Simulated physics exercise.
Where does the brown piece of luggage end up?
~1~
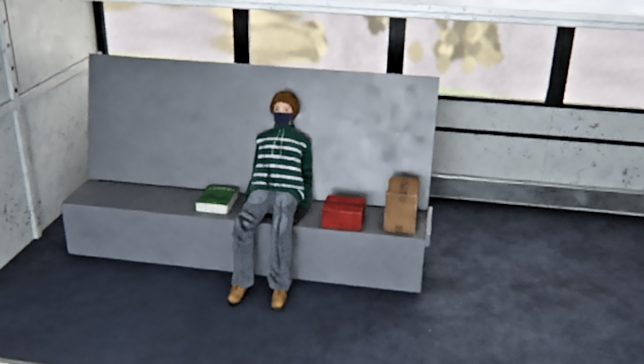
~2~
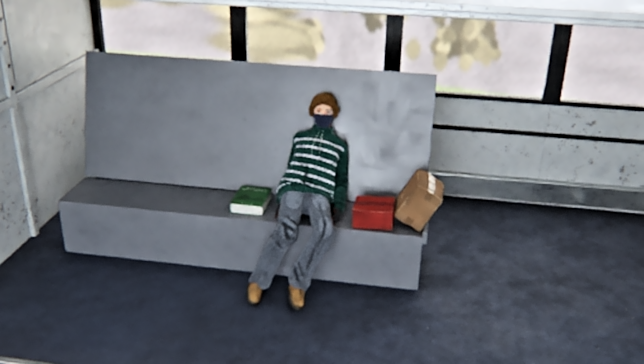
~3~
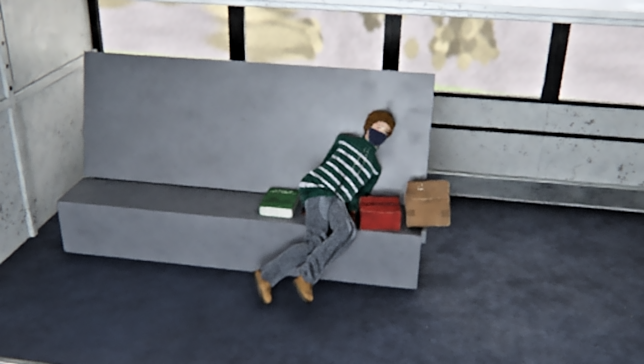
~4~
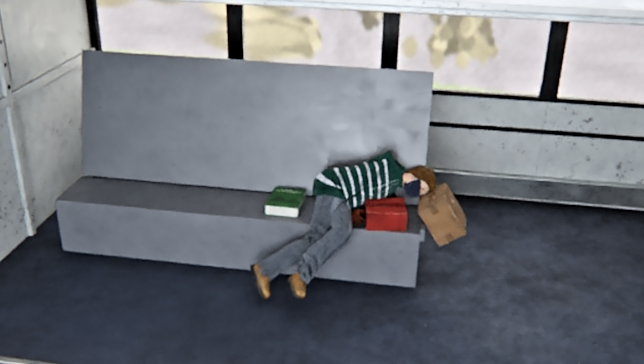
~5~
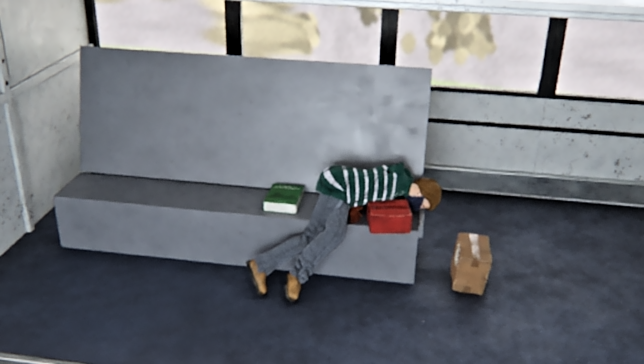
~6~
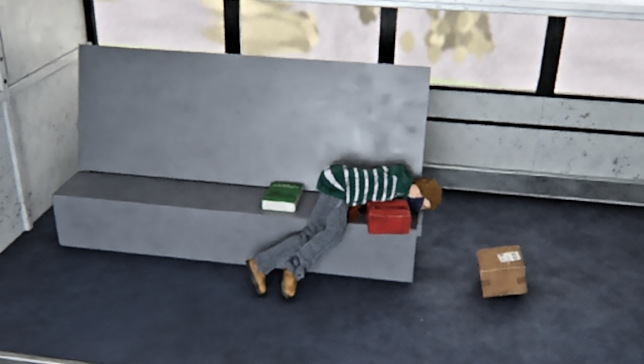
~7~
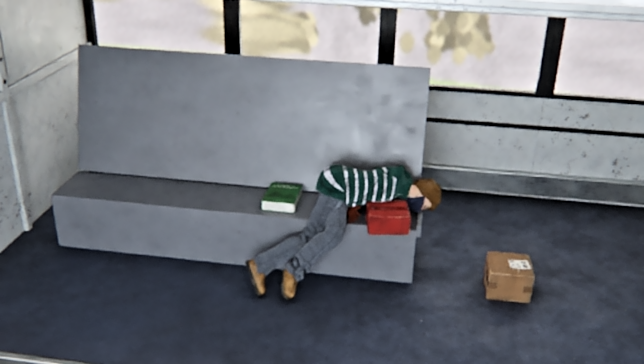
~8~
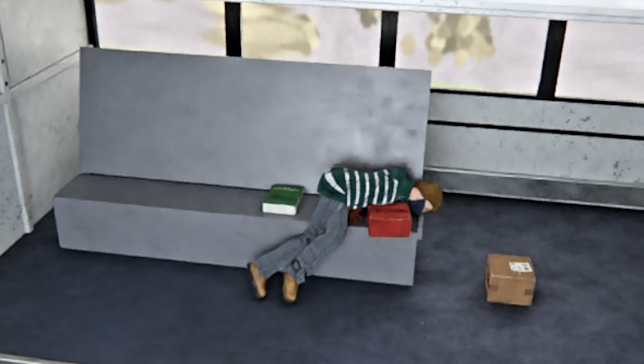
It slides off the right end of the bench and ends up lying on the floor to the right.
At the start, a commuter in a brown hat, a face covering and a green striped top sits on a long grey tram bench, with a green folder on the left and a red carton and a brown piece of luggage on the right. All of them shift to the right, and the brown piece tips over the bench end. The commuter topples sideways over the red carton as the brown piece drops to the floor and tumbles farther right. It comes to rest there, while the commuter stays slumped and the folder and carton remain on the bench.
